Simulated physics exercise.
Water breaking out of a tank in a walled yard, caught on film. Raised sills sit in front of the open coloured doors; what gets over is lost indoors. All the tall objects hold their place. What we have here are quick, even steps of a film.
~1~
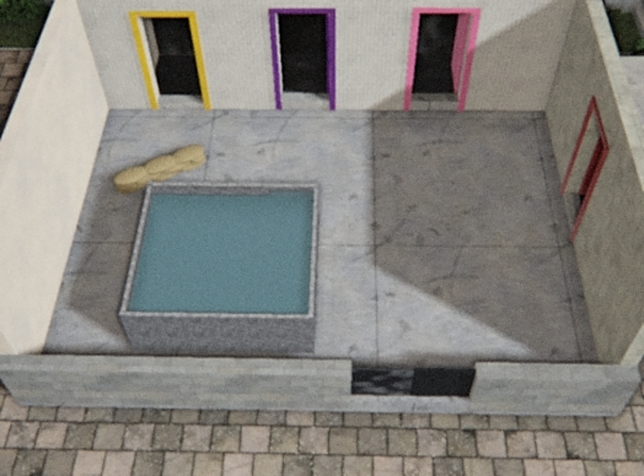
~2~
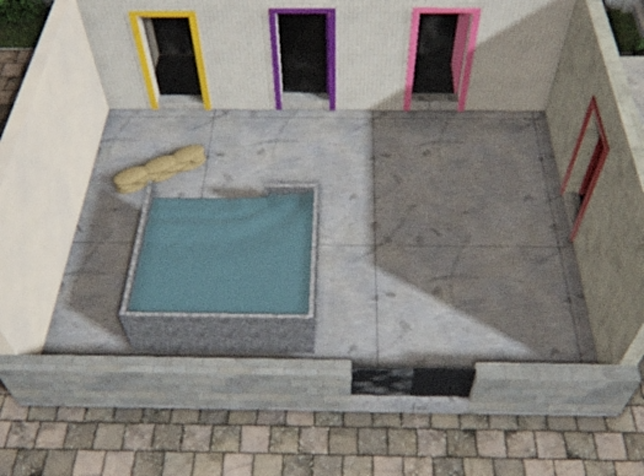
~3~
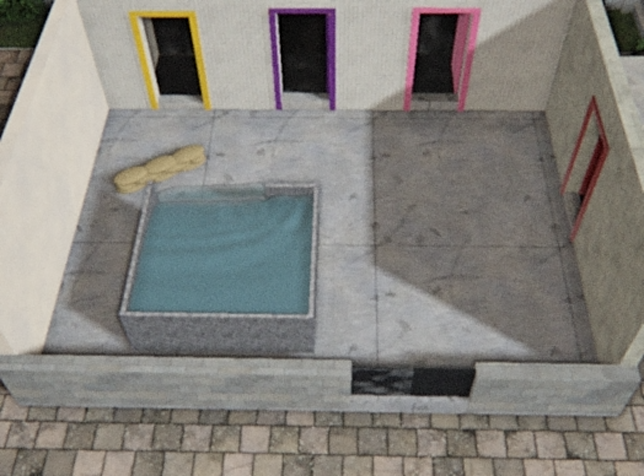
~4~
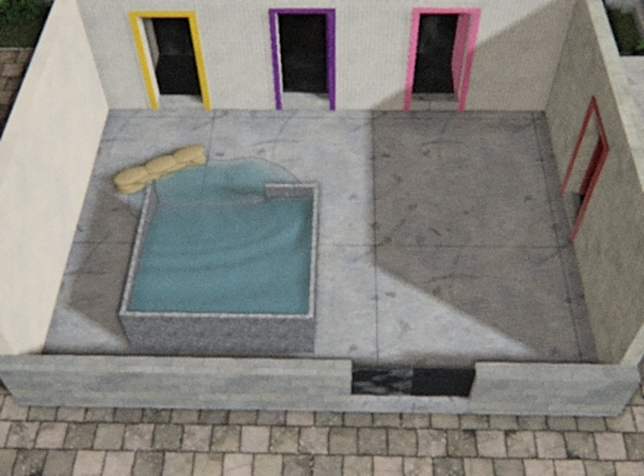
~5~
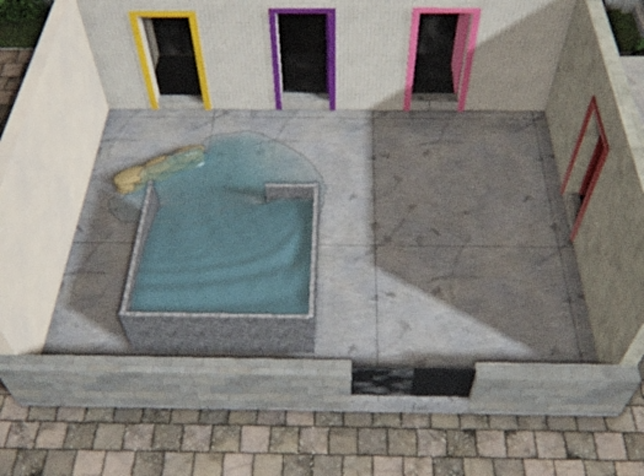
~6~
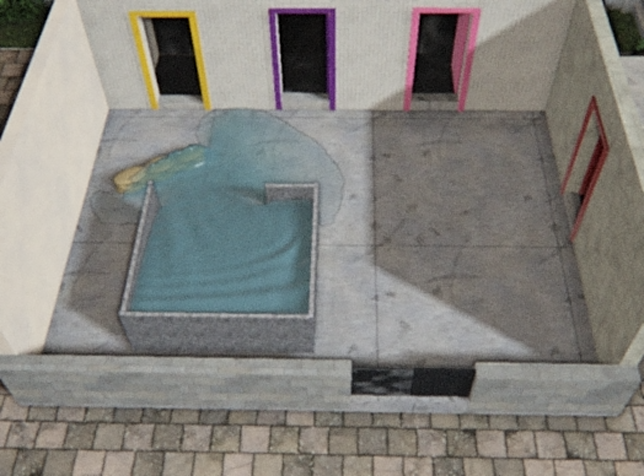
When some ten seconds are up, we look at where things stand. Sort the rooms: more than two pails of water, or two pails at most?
Purple door - more than two pails; yellow door - more than two pails; pink door - two pails at most; red door - more than two pails.
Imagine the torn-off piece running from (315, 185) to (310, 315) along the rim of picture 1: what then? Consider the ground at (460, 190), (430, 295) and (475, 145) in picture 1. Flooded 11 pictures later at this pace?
In turn: Flooded, covered, covered.
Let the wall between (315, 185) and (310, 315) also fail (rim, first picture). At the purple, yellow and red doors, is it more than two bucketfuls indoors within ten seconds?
So purple remains below the limit, yellow remains below the limit and red crosses the limit.
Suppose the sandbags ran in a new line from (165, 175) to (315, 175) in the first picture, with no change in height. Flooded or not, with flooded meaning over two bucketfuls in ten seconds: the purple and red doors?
Looking at it, the purple door stays within bounds but the red door breaks the threshold.
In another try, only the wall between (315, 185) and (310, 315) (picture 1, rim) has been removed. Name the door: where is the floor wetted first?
You want the red-painted one.
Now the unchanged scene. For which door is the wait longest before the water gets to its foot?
My answer: The red-painted one.
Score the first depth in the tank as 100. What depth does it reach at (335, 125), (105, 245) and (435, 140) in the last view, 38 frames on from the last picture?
The depth comes out near 16, 14 and 8 per cent.
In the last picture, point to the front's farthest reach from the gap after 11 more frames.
My guess is roughly (478, 111).
A moment on, water covers 30 % of the floor; the purple door under two buckets in, the yellow door under two buckets in, the pink door not reached, the red door not reached.
Next, water covers 40 % of the floor; the purple door over two buckets in, the yellow door over two buckets in, the pink door wet at the sill, nothing in, the red door not reached.
Then, water covers 65 % of the floor; the purple door far over two buckets in, the yellow door over two buckets in, the pink door wet at the sill, nothing in, the red door wet at the sill, nothing in.
Later, water covers 85 % of the floor; the purple door far over two buckets in, the yellow door over two buckets in, the pink door wet at the sill, nothing in, the red door over two buckets in.
In the end, water covers 95 % of the floor; the purple door far over two buckets in, the yellow door over two buckets in, the pink door wet at the sill, nothing in, the red door over two buckets in.
